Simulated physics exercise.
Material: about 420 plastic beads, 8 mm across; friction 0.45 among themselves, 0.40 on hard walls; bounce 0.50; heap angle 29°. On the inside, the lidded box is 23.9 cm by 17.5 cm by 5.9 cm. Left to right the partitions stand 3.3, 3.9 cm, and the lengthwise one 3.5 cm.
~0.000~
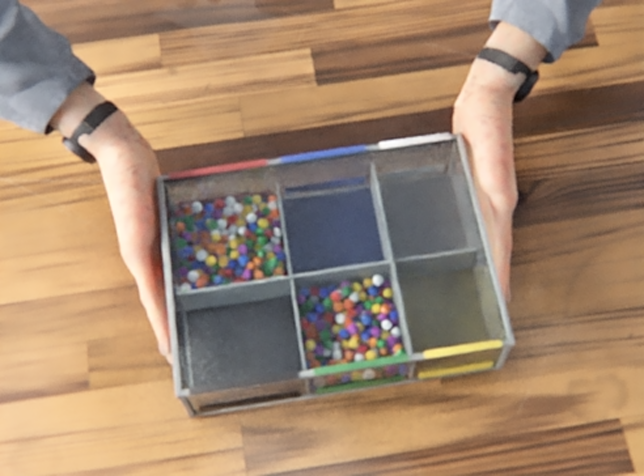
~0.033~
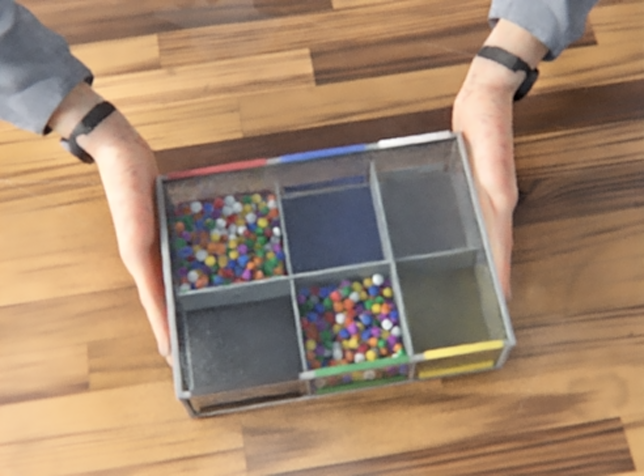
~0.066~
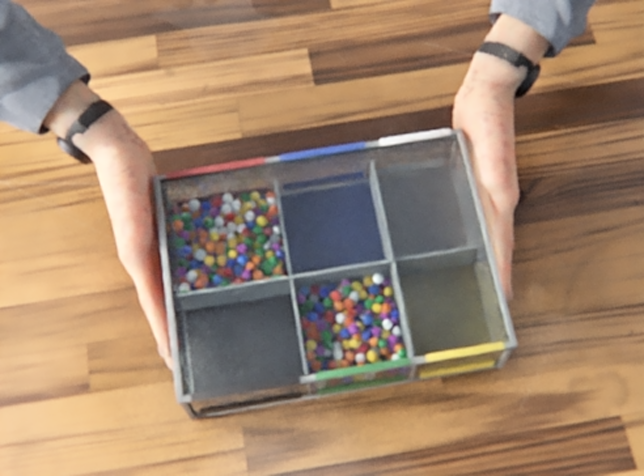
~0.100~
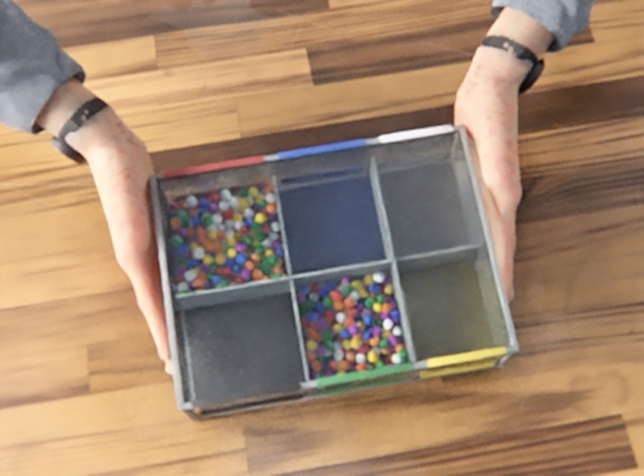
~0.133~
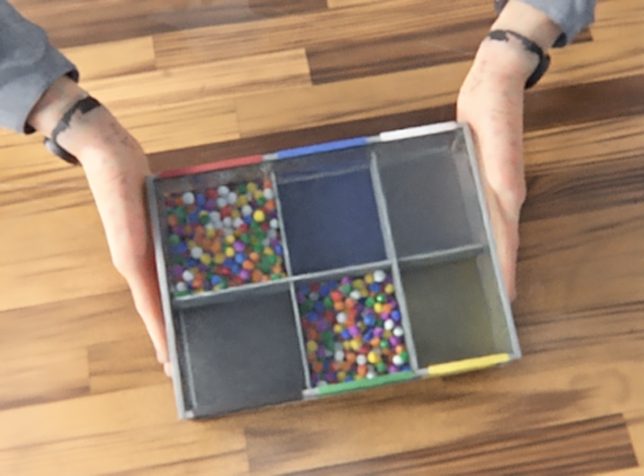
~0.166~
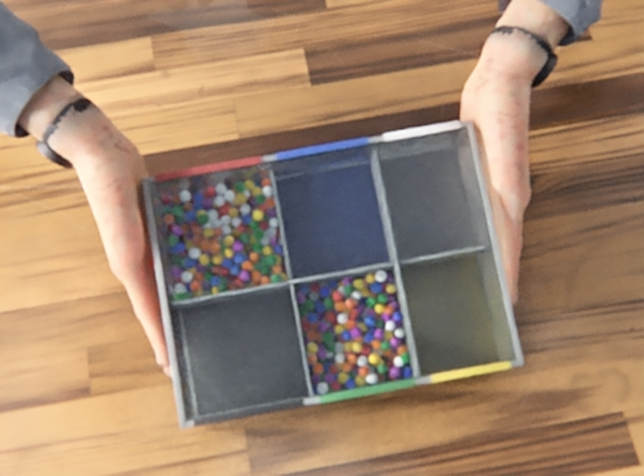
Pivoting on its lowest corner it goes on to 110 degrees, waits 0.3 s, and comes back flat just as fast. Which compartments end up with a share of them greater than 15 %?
In the end red: Does not clear the bar; blue: Does not clear the bar; green: Clears the bar; yellow: Does not clear the bar; white: Does not clear the bar; black: Clears the bar.
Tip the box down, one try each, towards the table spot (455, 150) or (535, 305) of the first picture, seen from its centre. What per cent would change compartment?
The share comes to about 85 in a hundred, then about 90 in a hundred.
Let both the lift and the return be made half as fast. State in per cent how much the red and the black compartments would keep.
Result in per cent: Red 0; black 60.
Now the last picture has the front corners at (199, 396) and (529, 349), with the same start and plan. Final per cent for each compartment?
So it works out as red at 0 percent, blue at 0 percent, green at 50 percent, yellow at 50 percent, white at 0 percent and black at 0 percent.
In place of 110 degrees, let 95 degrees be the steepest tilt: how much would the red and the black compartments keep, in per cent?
Shares: Red 10, black 50, per cent.
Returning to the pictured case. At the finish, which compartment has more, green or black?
Go with black, that one ends with more.
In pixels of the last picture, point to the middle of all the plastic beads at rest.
Somewhere around (285, 362) in the final frame.
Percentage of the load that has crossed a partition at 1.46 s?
I'd put it at about 65 per cent.
After 0.94 s, tilt 110 degrees; red 10 %, green 40 %, black 50 %.
After 1.46 s, tilt 61 degrees; green 40 %, black 55 %.
Then, at 2.04 s, tilt 0 degrees; green 40 %, black 60 %.
By 2.6 s all is still; red 0 %, blue 0 %, green 40 %, yellow 0 %, white 0 %, black 60 %.
